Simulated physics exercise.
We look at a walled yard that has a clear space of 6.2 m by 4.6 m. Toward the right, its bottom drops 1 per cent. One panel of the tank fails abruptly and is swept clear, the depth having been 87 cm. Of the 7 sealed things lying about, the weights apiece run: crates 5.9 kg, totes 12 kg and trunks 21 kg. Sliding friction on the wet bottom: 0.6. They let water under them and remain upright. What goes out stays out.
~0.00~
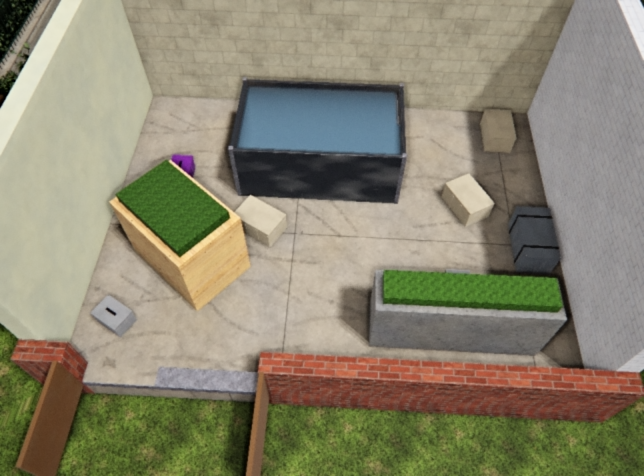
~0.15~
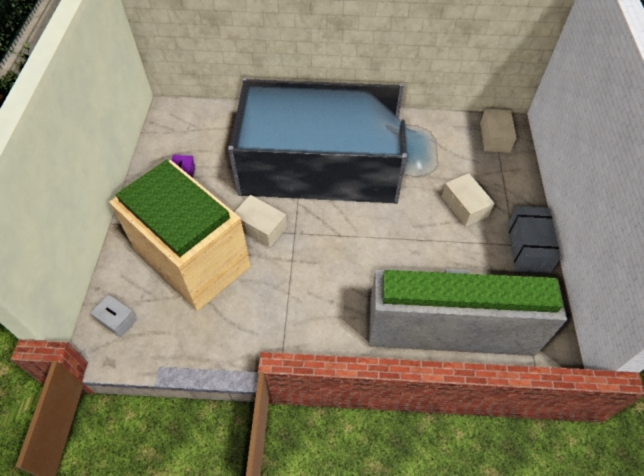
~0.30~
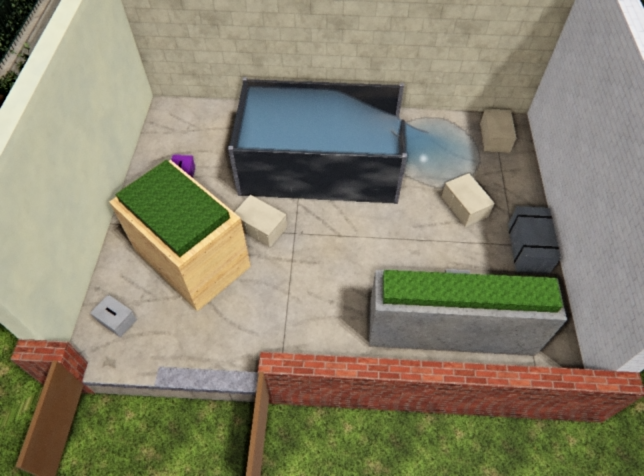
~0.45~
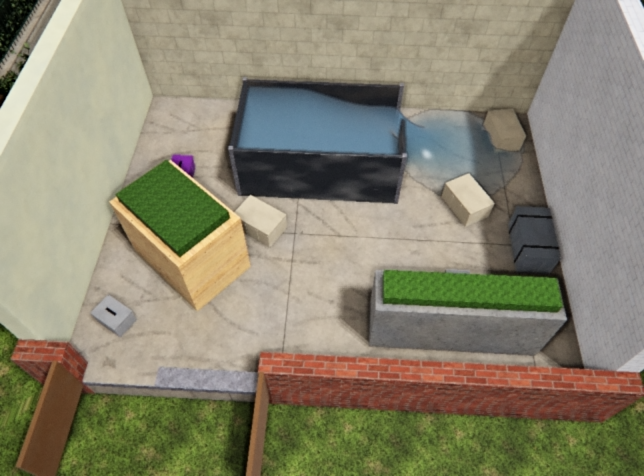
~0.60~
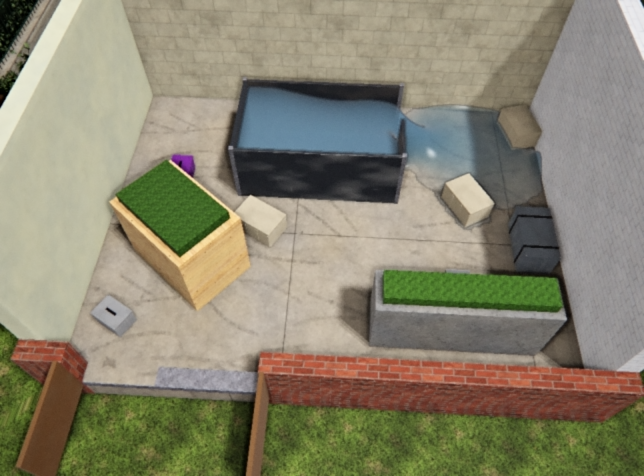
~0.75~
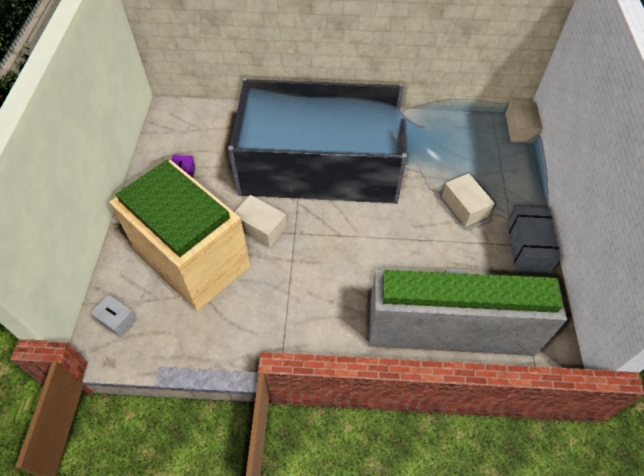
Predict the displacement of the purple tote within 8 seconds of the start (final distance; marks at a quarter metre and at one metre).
By the end, the purple tote keeps its spot.
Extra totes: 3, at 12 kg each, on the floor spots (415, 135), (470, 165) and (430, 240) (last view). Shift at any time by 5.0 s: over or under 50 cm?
In sequence: Goes beyond; goes beyond; stays within.
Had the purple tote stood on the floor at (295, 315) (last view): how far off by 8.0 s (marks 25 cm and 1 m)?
What happens is that it covers a big distance.
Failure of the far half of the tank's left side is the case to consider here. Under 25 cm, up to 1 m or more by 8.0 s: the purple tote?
Outcome for the purple tote: Long-distance displacement.
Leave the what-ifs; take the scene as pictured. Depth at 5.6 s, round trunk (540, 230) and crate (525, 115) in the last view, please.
Depths: Near 8 cm, then near 19 cm.
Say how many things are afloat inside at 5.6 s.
Count at that moment: 4.
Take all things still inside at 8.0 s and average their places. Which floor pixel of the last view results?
It works out to somewhere near (261, 232) on the floor.
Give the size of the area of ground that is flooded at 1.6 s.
Close to 8.5 m2, I'd say.
After 1.6 s the purple tote is near (180, 165), 0.0 m from its start, aground; 0 of 7 are out; 1 afloat.
After 3.6 s the purple tote is near (180, 165), 0.0 m from its start, aground; 0 of 7 are out; 1 afloat.
After 5.6 s the purple tote is near (180, 165), 0.0 m from its start, aground; 0 of 7 are out; 4 afloat.
After 8.0 s the purple tote is near (176, 160), 0.1 m from its start, aground; 0 of 7 are out; 5 afloat.
